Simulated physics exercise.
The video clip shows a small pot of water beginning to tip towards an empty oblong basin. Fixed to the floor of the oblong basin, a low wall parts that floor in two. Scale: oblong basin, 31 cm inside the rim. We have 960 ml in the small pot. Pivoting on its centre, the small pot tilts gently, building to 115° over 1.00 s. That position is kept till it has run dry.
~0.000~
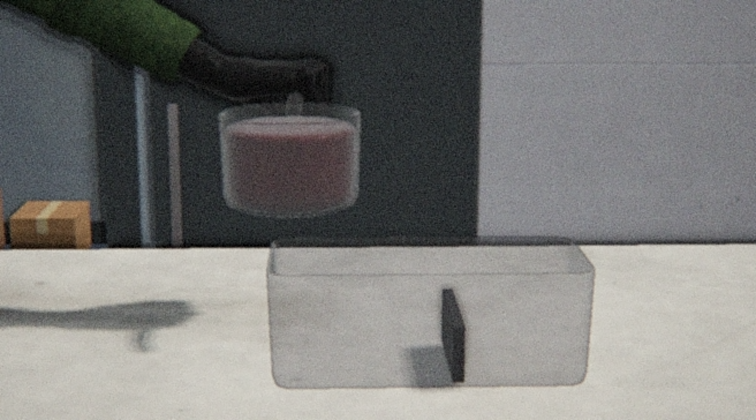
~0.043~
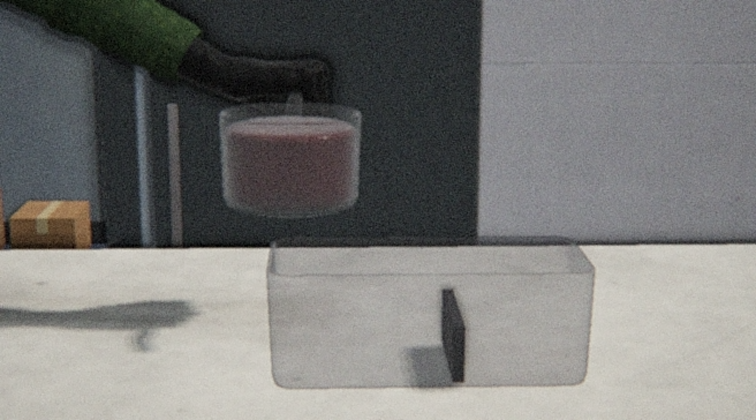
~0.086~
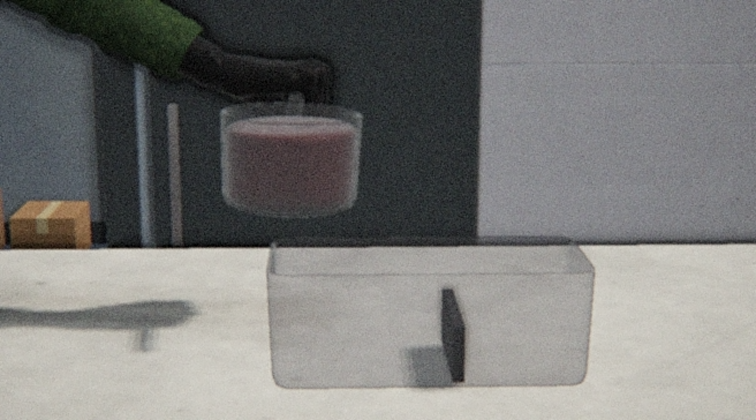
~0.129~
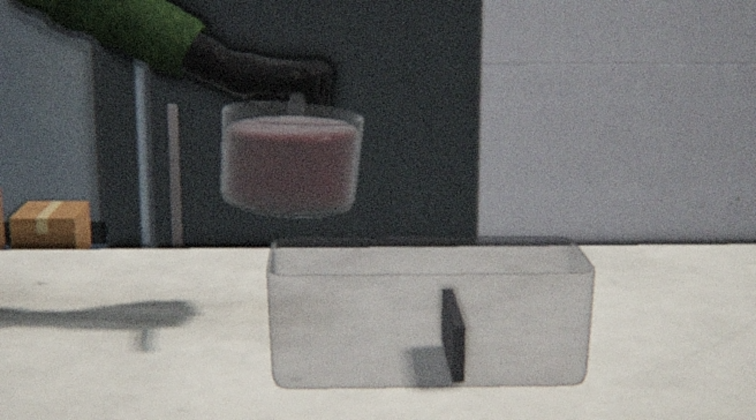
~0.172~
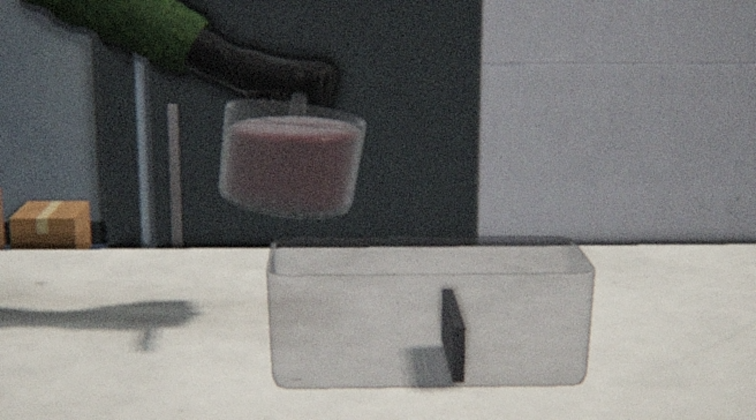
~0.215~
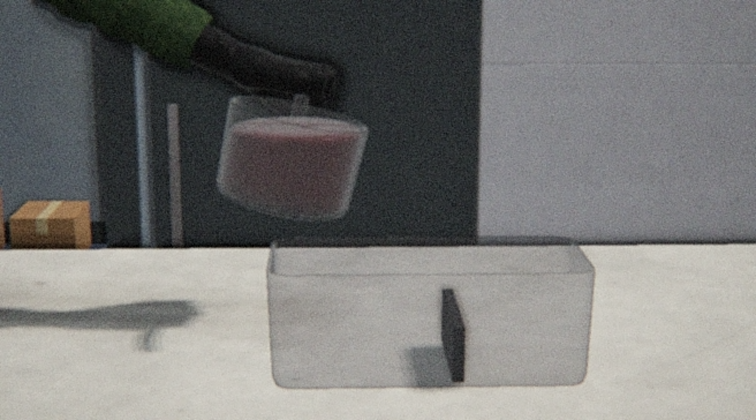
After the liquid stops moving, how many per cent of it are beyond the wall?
About 5 per cent.
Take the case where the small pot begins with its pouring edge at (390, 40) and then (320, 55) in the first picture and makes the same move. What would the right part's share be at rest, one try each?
In turn about 60 and 5 per cent.
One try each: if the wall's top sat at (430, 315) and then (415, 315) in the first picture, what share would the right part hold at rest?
Roughly 35 per cent, then 55 per cent.
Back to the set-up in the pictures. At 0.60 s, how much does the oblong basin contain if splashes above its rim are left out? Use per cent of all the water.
The basin holds roughly 16 in a hundred parts at that moment.
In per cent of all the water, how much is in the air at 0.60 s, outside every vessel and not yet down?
Near 26 per cent of it all.
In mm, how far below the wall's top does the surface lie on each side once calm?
I'd say some 18 mm on the left and some 54 mm on the right.
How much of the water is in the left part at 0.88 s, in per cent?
Around 82 in a hundred.
After 0.60 s the tilt is 75° and 58 per cent is still to pour, 16 is left of the wall and 0 right of it.
After 0.88 s the tilt is 111° and 8 per cent is still to pour, 82 is left of the wall and 4 right of it.
After 1.18 s the tilt is 115° and 0 per cent is still to pour, 92 is left of the wall and 5 right of it.
After 1.50 s the tilt is 115° and 0 per cent is still to pour, 92 is left of the wall and 5 right of it.
In the end 92 per cent lies left of the wall, 5 right of it and 3 outside.
